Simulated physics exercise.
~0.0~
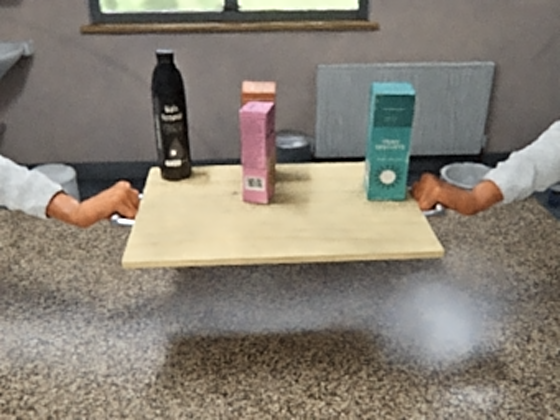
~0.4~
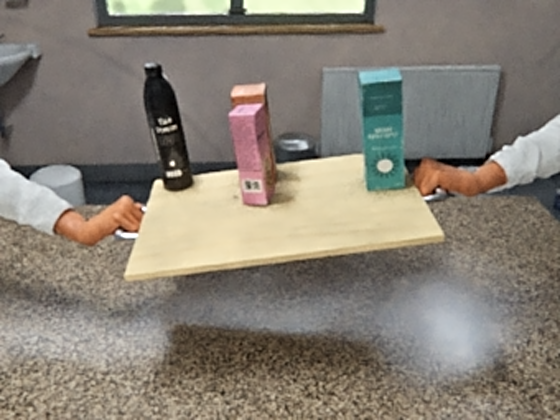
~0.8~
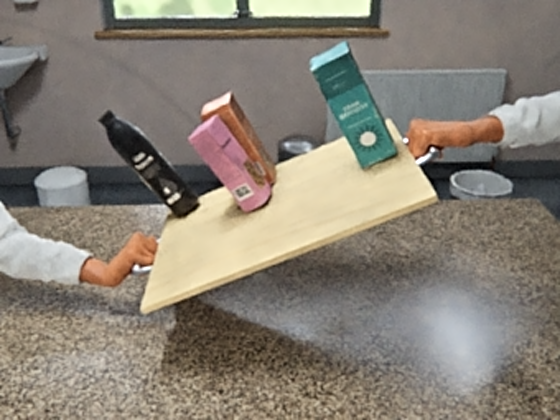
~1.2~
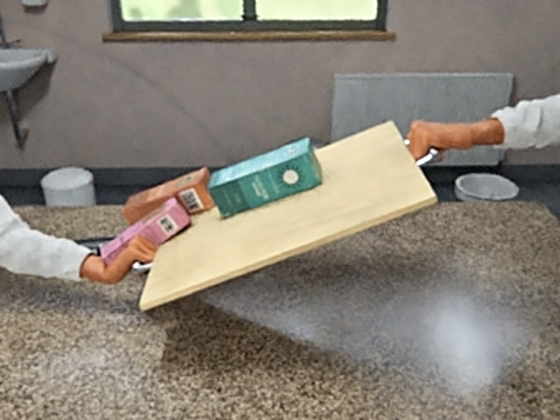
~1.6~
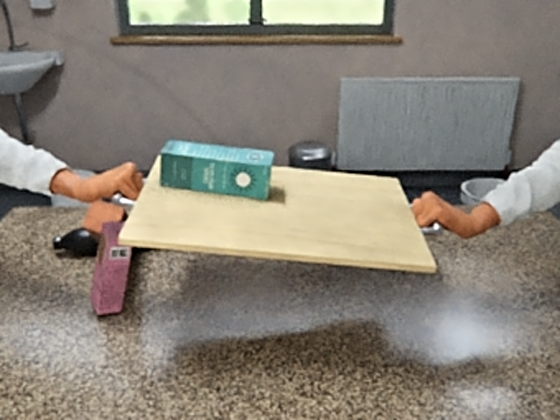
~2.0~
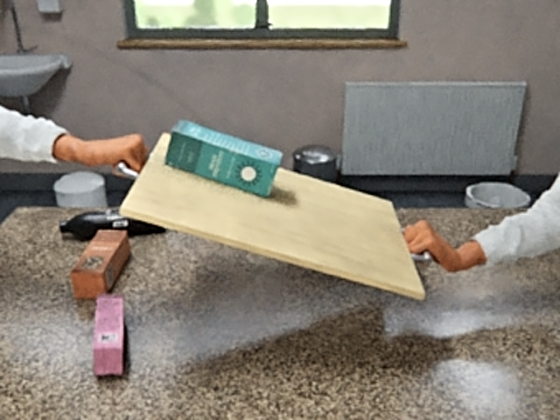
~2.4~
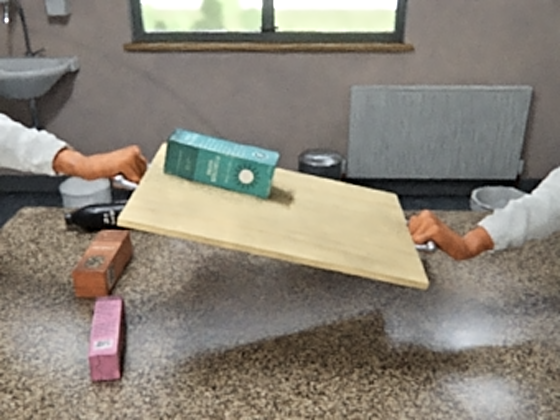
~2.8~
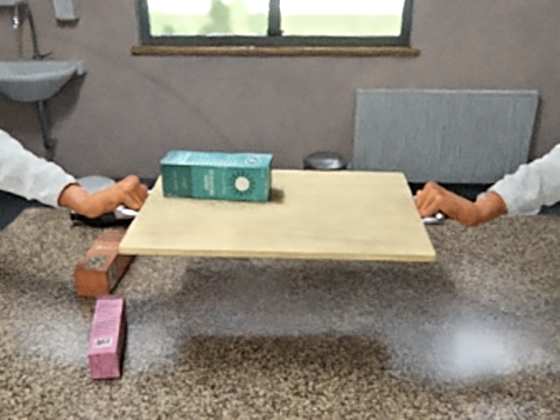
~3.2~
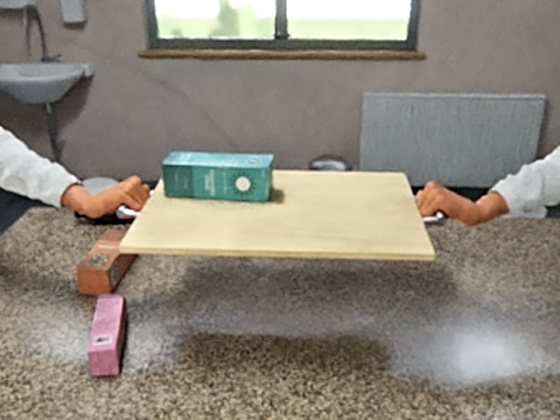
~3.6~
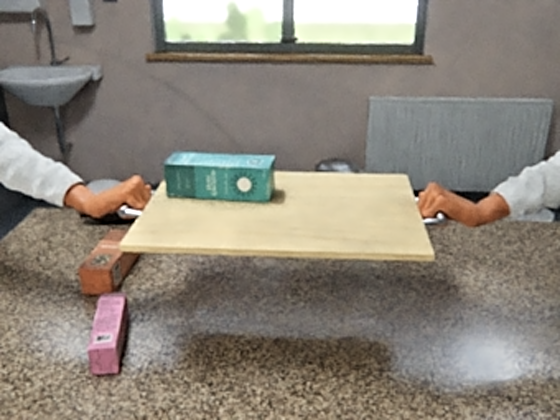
Two hands tipped a flat wooden tray down to the left, toppling the items on it and sending the black bottle, pink carton and orange carton off, then tilted it right and levelled it, with the turquoise carton still lying on top.
